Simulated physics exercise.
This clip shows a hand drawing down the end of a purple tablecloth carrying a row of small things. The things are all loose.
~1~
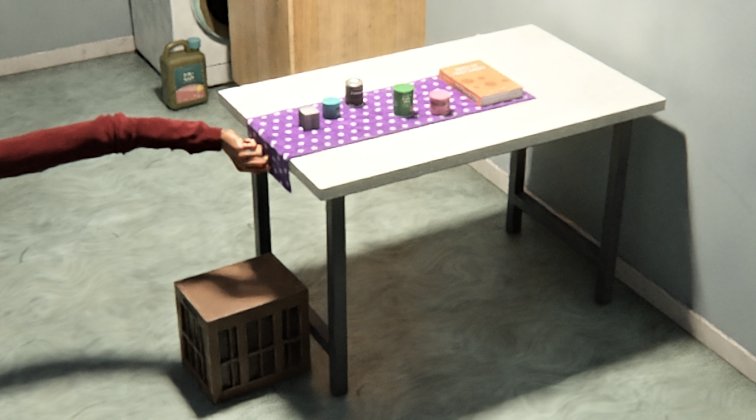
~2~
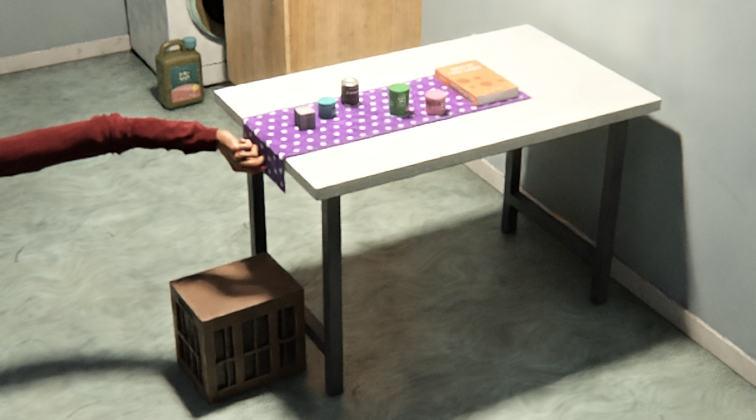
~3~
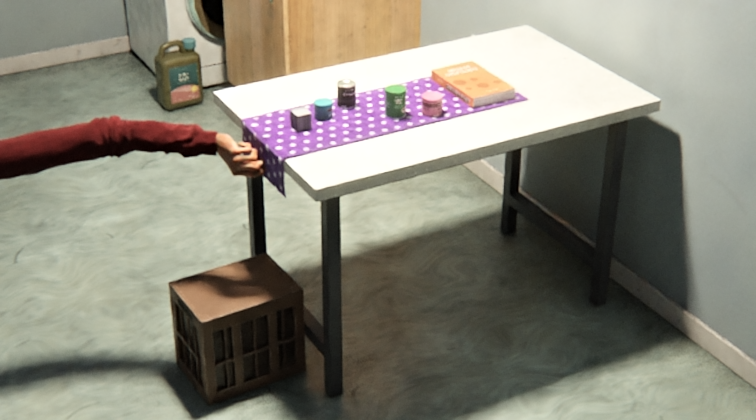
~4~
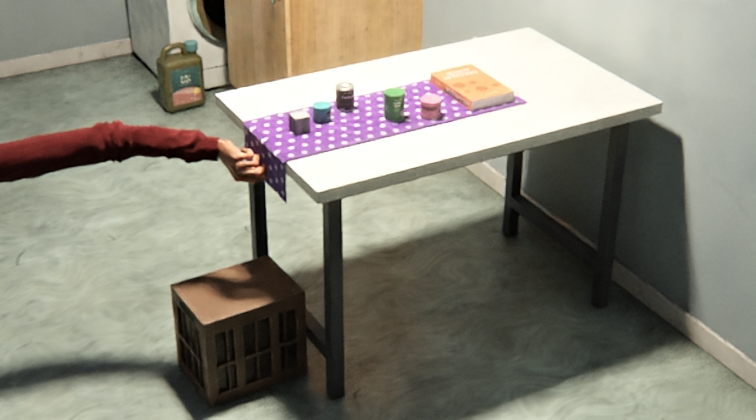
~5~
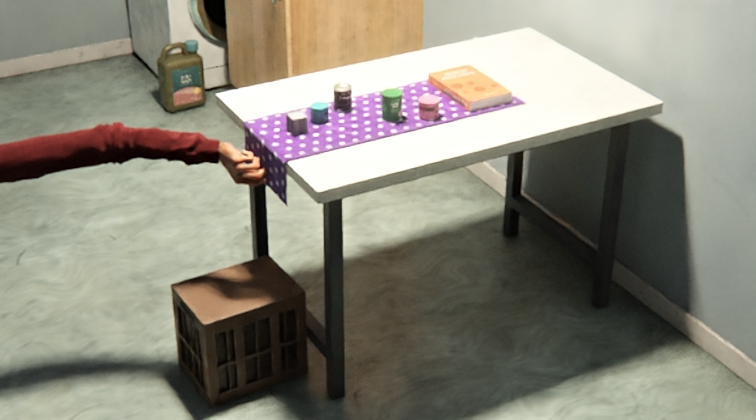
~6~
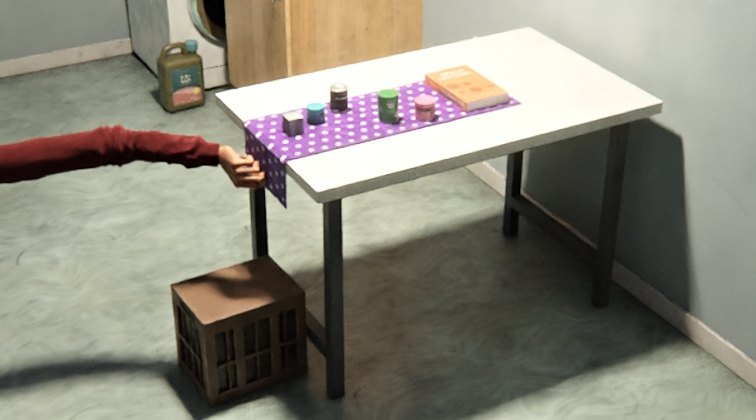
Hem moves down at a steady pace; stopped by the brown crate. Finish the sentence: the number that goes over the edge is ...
The number that goes over the edge is three.
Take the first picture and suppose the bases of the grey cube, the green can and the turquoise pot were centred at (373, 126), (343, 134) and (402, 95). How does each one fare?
Grey cube: Gone off. Green can: Gone off. Turquoise pot: Still up.
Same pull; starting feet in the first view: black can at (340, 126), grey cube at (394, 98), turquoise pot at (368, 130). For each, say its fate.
The black can is carried off, the grey cube stays on, the turquoise pot goes over.
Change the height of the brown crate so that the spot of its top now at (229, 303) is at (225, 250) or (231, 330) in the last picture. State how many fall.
In that event, 1 and 4.
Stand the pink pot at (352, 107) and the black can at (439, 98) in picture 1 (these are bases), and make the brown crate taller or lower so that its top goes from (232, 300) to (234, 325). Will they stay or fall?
Pink pot is gone, black can stays.
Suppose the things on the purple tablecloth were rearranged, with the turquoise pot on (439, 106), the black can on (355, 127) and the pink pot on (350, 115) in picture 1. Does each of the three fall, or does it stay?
First the turquoise pot: It is still up there. Next the black can: It ends off the top. Last the pink pot: It ends off the top.
A little later, hem near (266, 251); grey cube and turquoise pot gone.
Next, hem on the crate; grey cube, turquoise pot and black can gone.
When it is over, hem on the crate; grey cube, turquoise pot and black can gone. The count of fallen things is three.
